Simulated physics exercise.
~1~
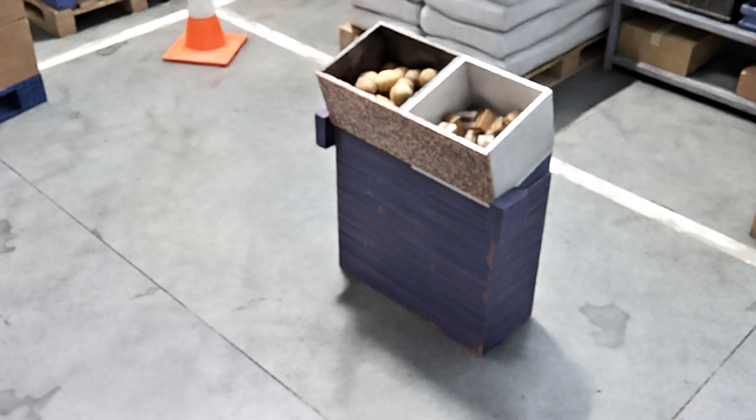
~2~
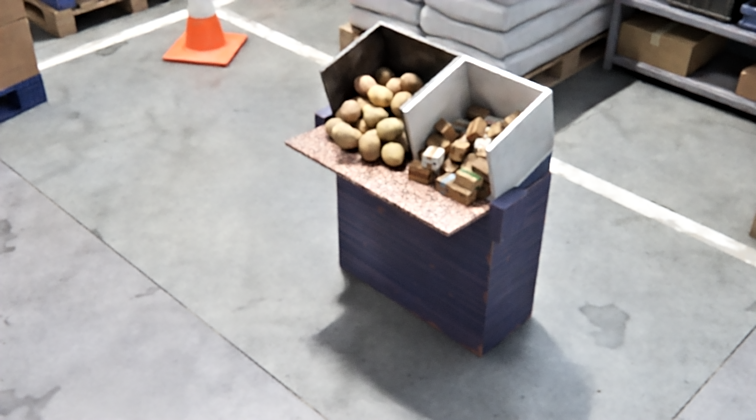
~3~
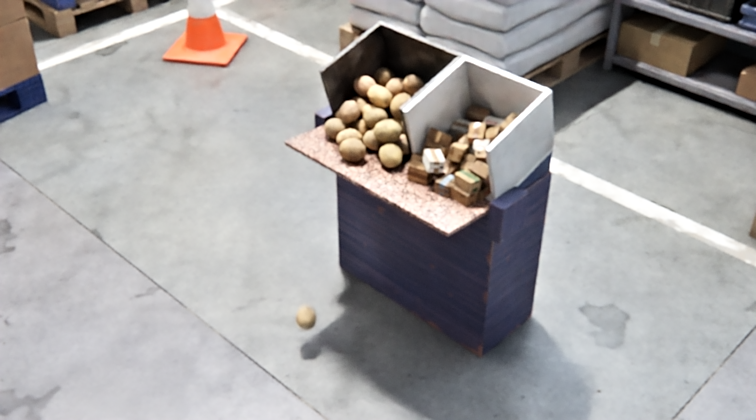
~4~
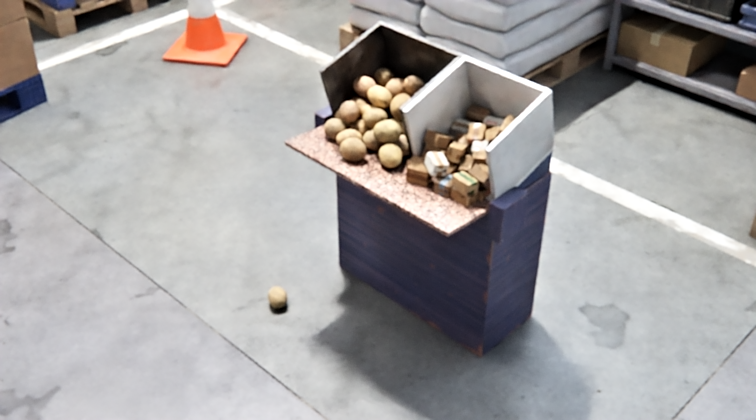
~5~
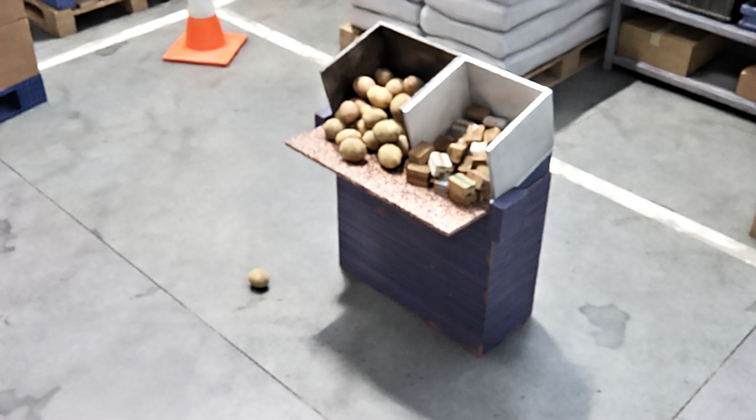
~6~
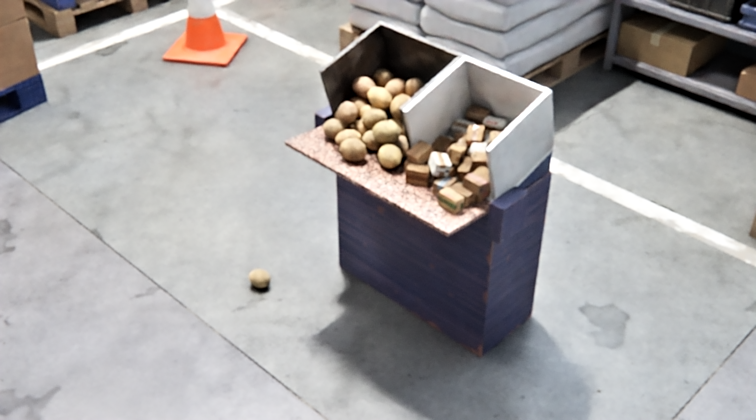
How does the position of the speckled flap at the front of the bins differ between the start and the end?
At the start the flap leans up against the front of the two bins, closing them off. By the end it is lowered onto its side, sticking out in front with some of the pieces resting on it.
